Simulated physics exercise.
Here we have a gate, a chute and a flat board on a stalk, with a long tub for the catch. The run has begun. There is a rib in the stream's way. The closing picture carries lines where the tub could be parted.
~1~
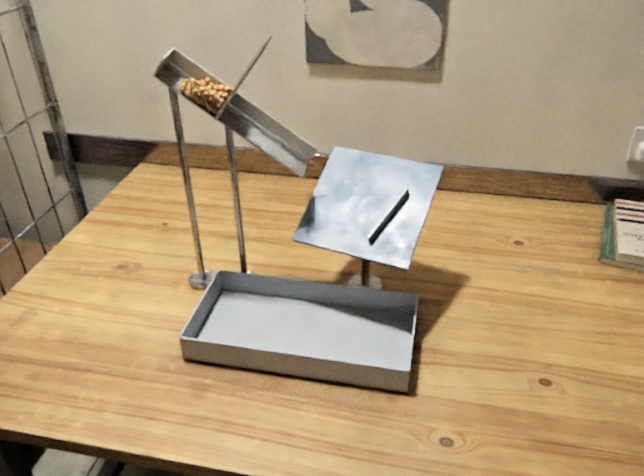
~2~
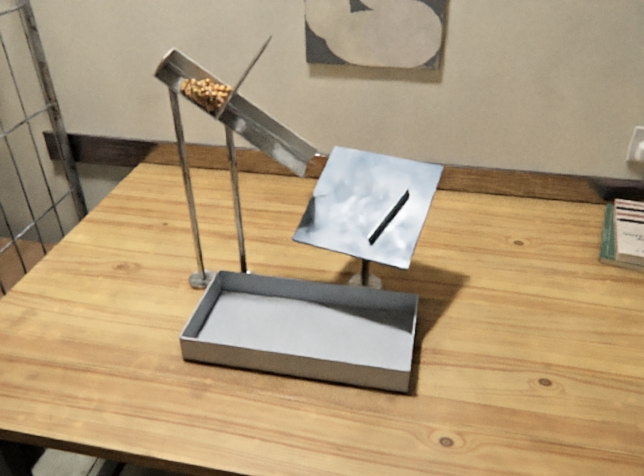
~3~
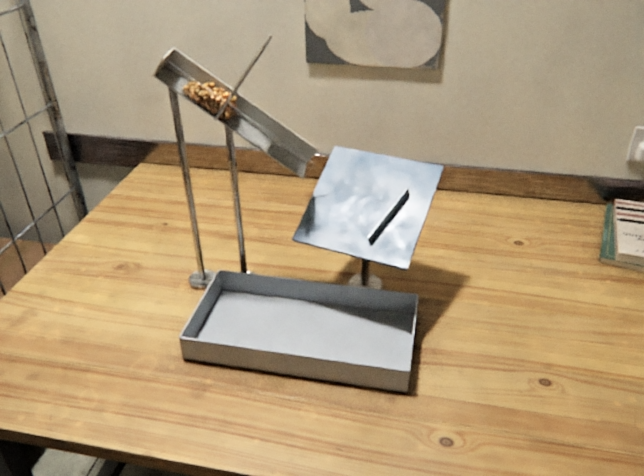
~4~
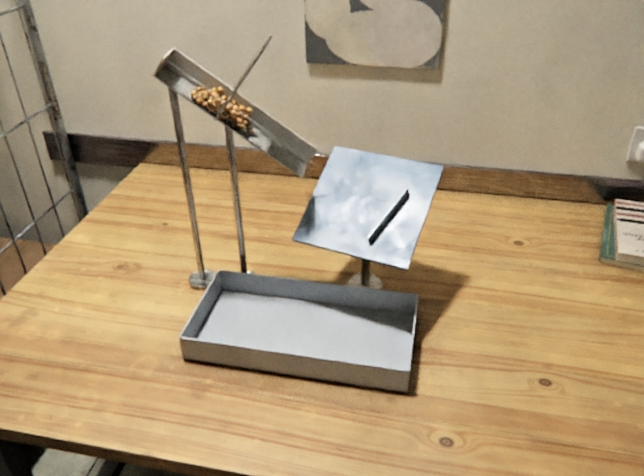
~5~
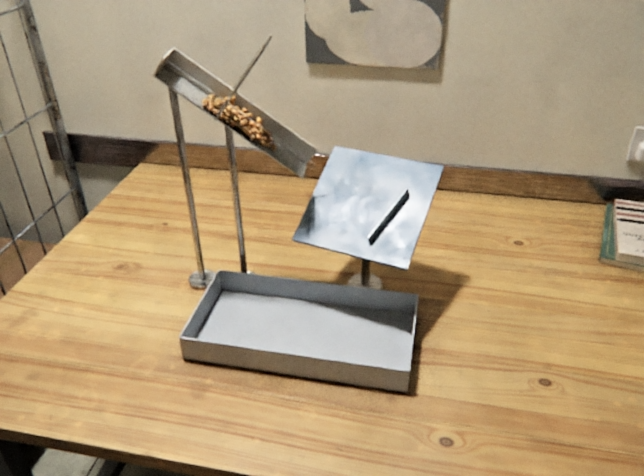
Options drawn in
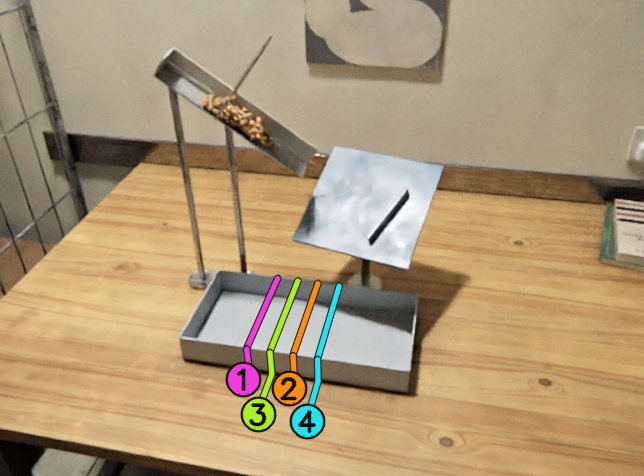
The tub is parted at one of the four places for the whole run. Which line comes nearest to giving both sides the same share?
4 beats the others.
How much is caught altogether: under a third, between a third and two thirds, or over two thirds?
About that: Over two thirds.
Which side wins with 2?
More lands on the right.
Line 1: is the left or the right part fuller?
More lands on the right.
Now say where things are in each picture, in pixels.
Load behind the gate at (207, 95), round wooden beads; lip of the chute at (305, 171), sloping fairly steeply, in the first frame.
Middle of the board at (368, 203), tilted fairly steeply; middle of its low edge at (347, 254); of its high edge at (387, 156), in the second frame.
Front corners of the tub at (179, 337) and (409, 371), empty; front of the load at (234, 114), in the third frame.
Middle of the load at (223, 109); its front at (250, 131), about a third of the way to the lip; rib from (408, 188) to (368, 237), in the fourth frame.
Middle of the load at (235, 119); its front at (274, 149), about two thirds of the way to the lip, in the fifth frame.
On the marked copy, line 1 crosses the front rim at (246, 347); line 2 crosses the front rim at (293, 354); line 3 crosses the front rim at (270, 350); line 4 crosses the front rim at (317, 357).
Choosing 1, of what is caught, a stray few on the left of the divider, nearly all on the right.
Choosing 2, of what is caught, a stray few on the left of the divider, nearly all on the right.
Choosing 3, of what is caught, a stray few on the left of the divider, nearly all on the right.
Choosing 4, of what is caught, about half on the left of the divider, about half on the right.
